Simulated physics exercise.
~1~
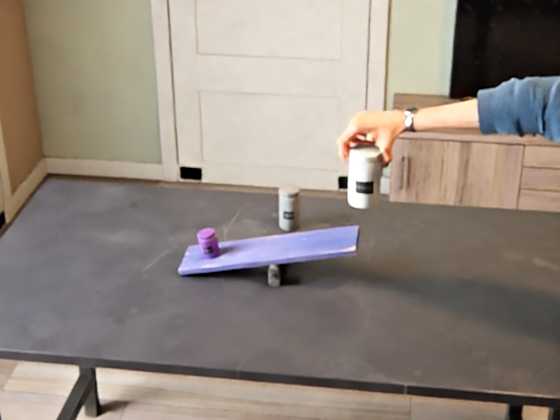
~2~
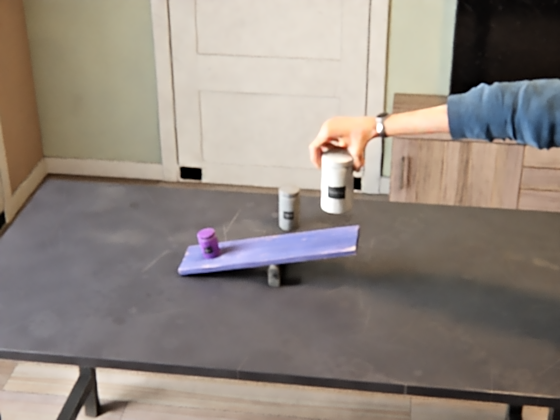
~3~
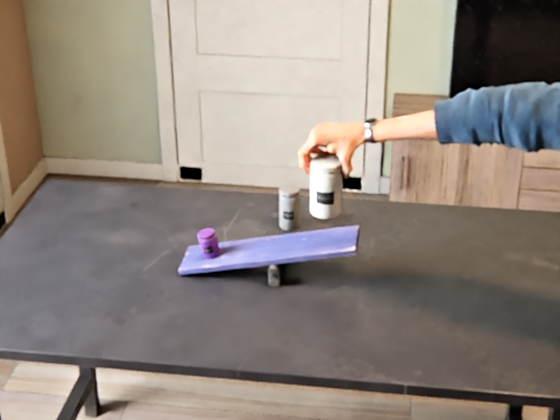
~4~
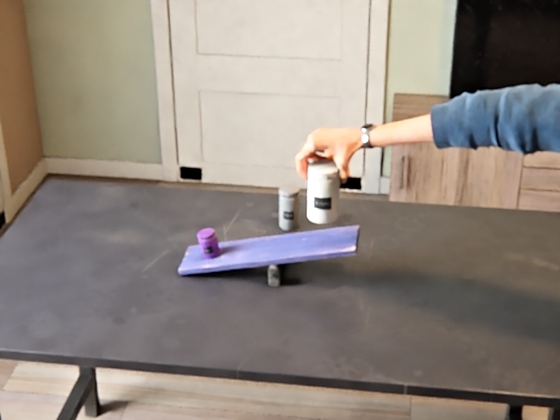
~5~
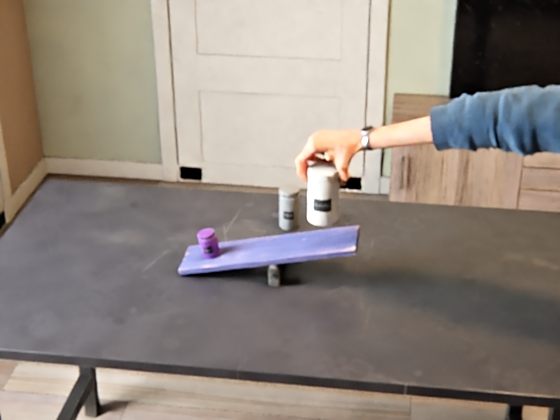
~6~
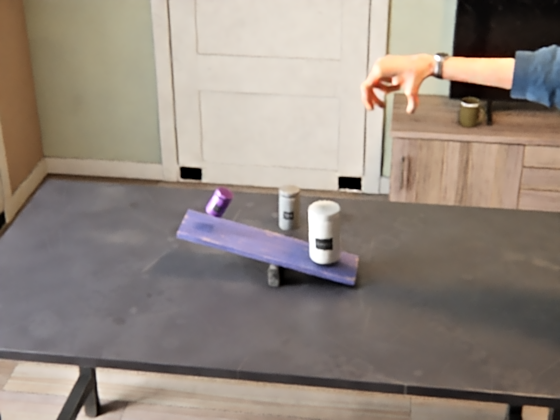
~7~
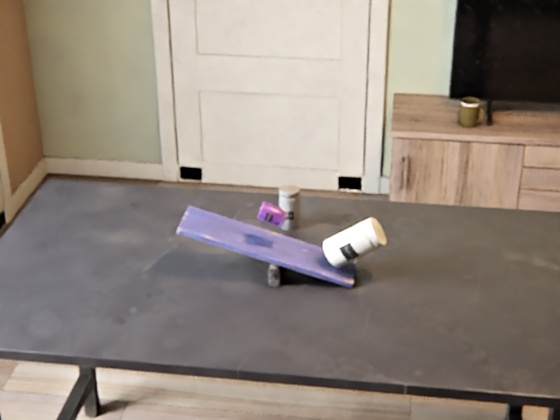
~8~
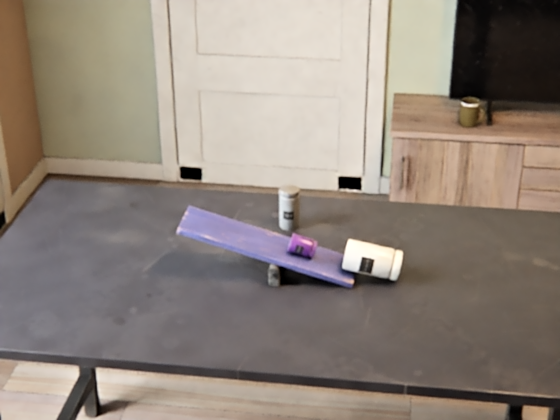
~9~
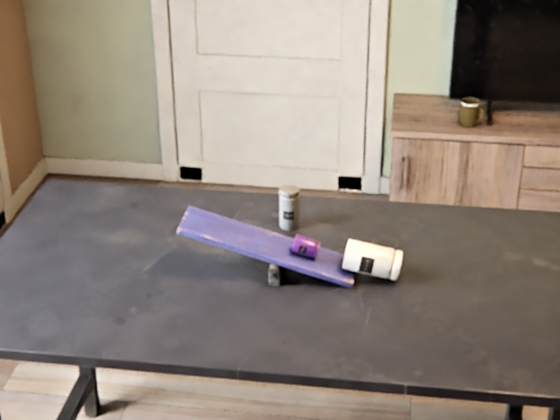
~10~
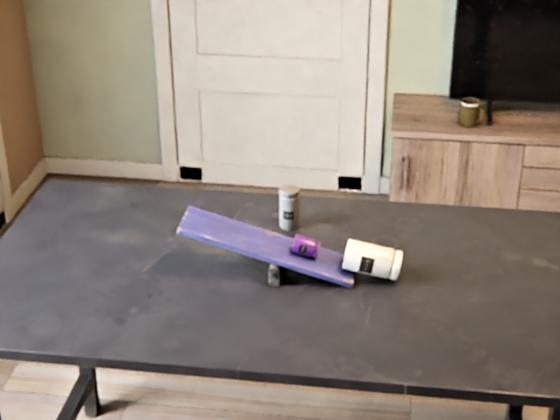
A white jar was lowered by a hand and let go on the raised right end of a blue plank, which tipped down and tossed the purple shaker rightward; both ended on their sides at the right, while a grey shaker stayed standing behind.
